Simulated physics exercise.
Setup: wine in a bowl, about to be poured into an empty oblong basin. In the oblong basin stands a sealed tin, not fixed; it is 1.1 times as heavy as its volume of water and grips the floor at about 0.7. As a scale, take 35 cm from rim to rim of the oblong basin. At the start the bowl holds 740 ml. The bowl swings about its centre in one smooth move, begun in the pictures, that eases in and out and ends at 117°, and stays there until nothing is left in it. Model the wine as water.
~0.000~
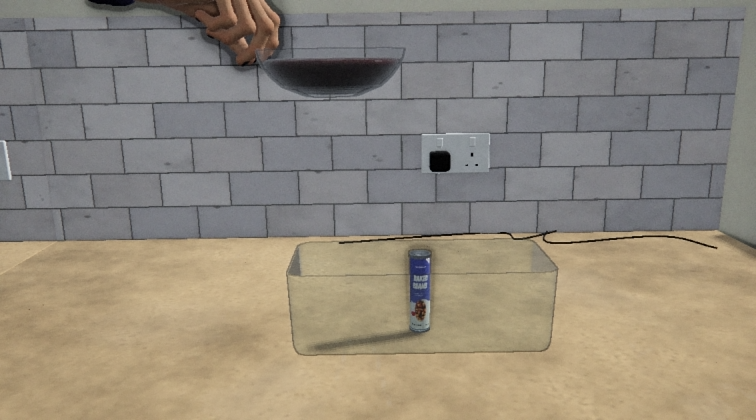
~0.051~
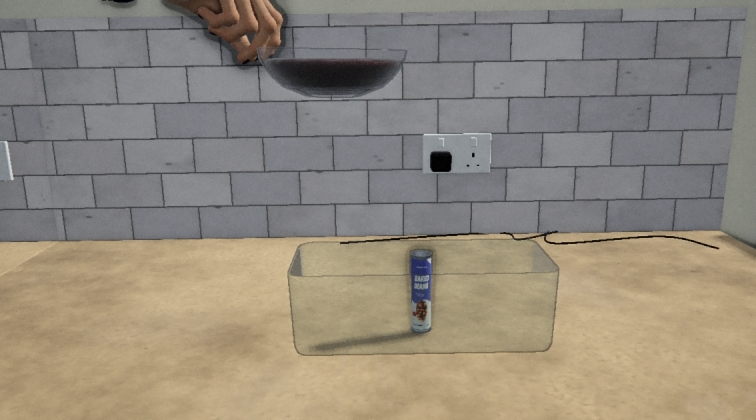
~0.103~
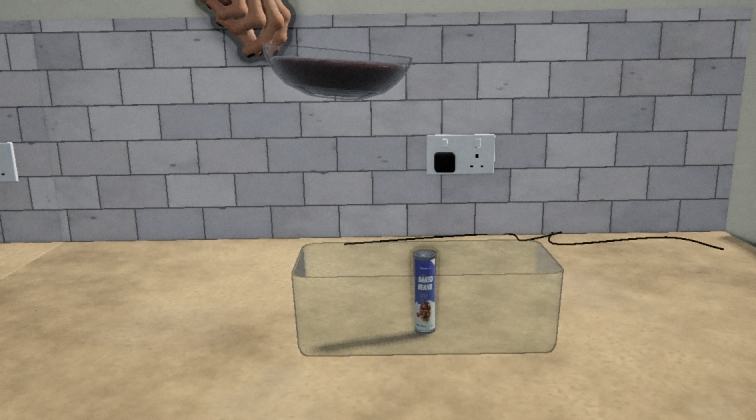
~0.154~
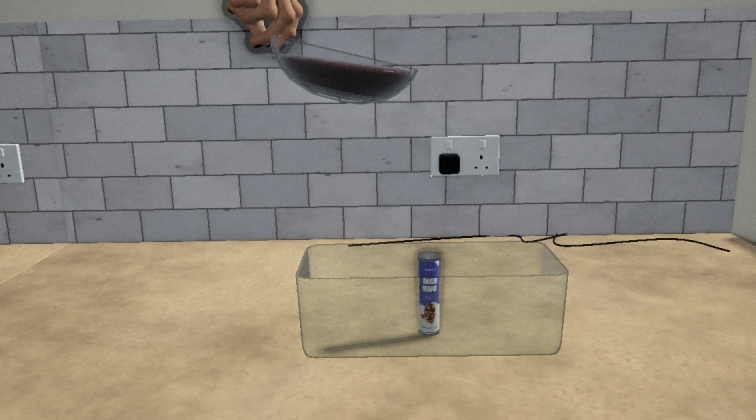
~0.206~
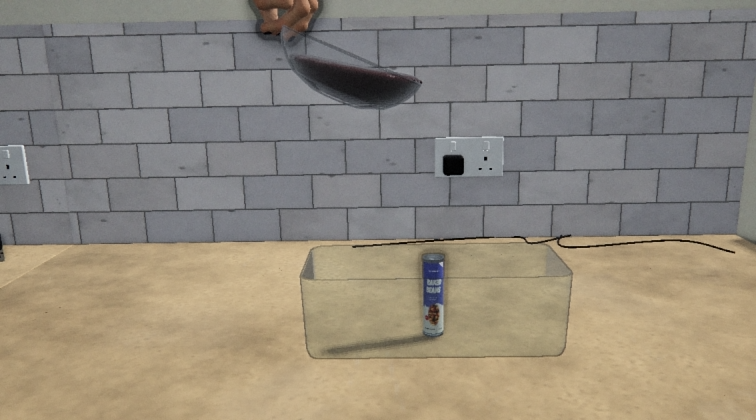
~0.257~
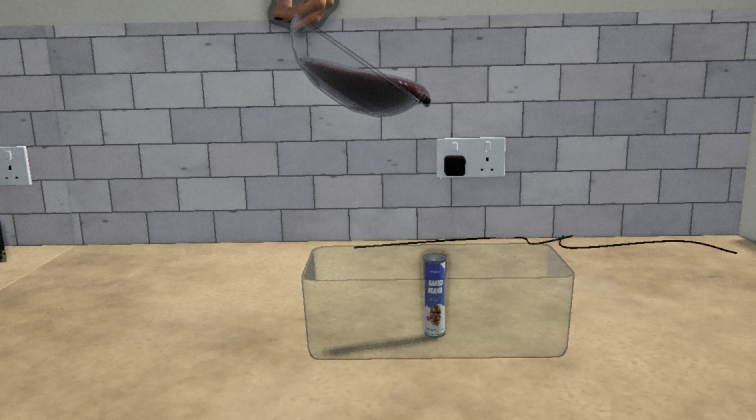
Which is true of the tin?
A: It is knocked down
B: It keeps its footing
A, it is knocked down.
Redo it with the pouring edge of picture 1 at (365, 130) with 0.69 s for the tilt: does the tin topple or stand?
It tumbles.
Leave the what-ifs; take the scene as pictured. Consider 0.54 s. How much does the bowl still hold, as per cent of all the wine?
About 0 per cent.
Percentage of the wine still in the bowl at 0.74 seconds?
Near 0 percent, more or less.
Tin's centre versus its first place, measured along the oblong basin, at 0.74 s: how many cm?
Near 3 cm of travel.
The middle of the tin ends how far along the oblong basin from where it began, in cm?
The middle of the tin ends some 9.0 cm along the basin.
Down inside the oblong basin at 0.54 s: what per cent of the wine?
50 %, roughly.
After 0.54 s the tilt is 103° and 0 per cent is still to pour; the tin stands where it began.
After 0.74 s the tilt is 117° and 0 per cent is still to pour; the tin leans 13°.
After 0.96 s the tilt is 117° and 0 per cent is still to pour; the tin lies on its side.
After 1.19 s the tilt is 117° and 0 per cent is still to pour; the tin lies on its side.
In the end the tin lies on its side.
